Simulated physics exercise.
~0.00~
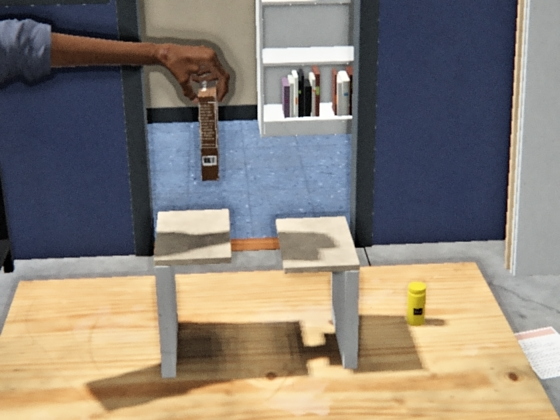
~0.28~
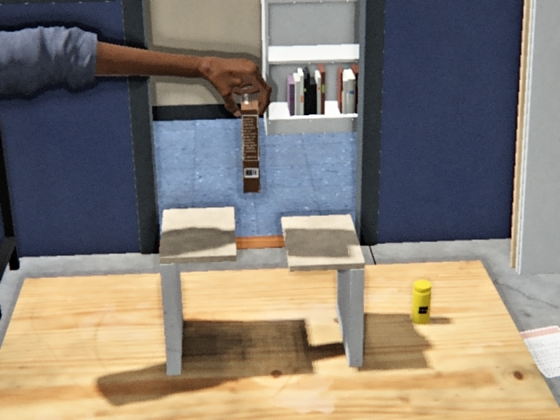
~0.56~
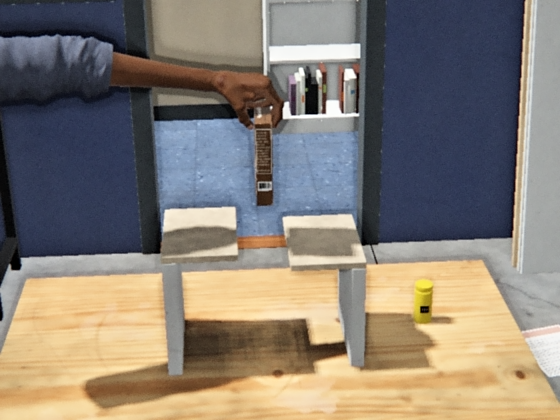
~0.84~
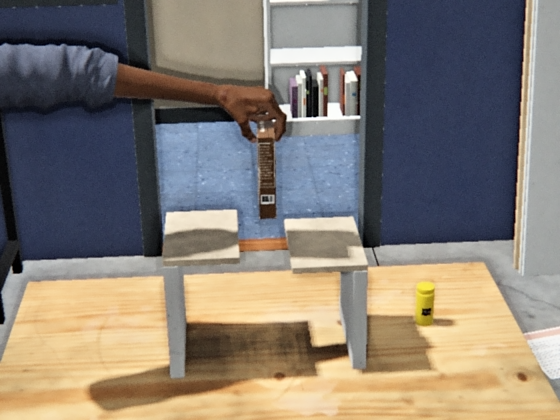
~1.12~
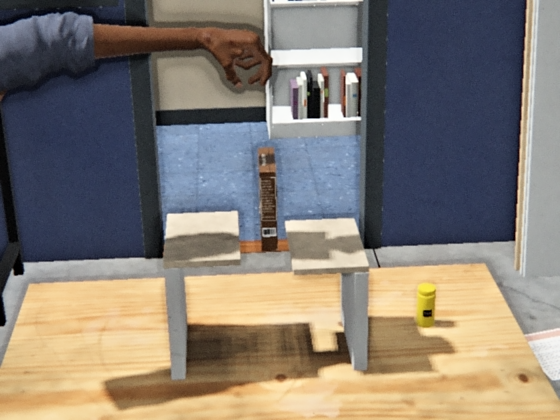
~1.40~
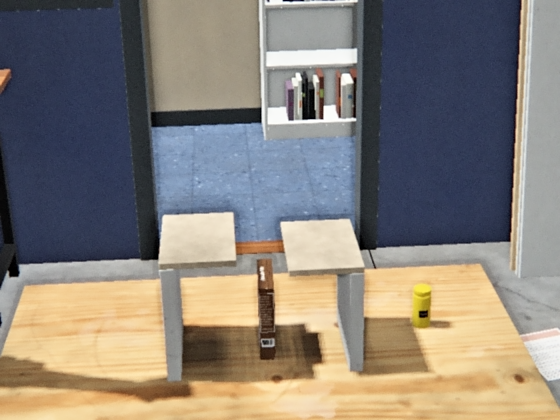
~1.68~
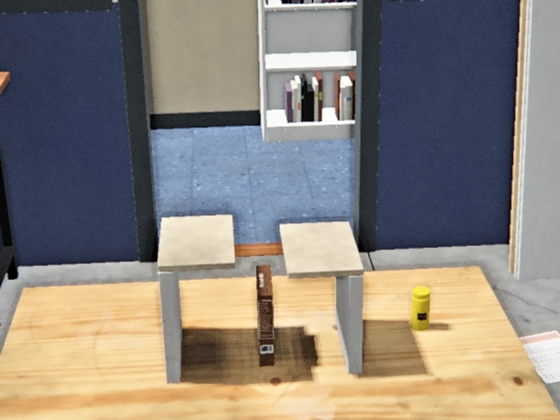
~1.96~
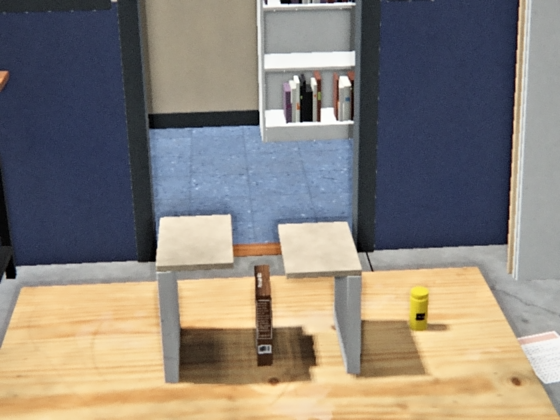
A hand moving a brown packet right and releasing it upright through a stand's gap, the packet ending below beside a yellow shaker.
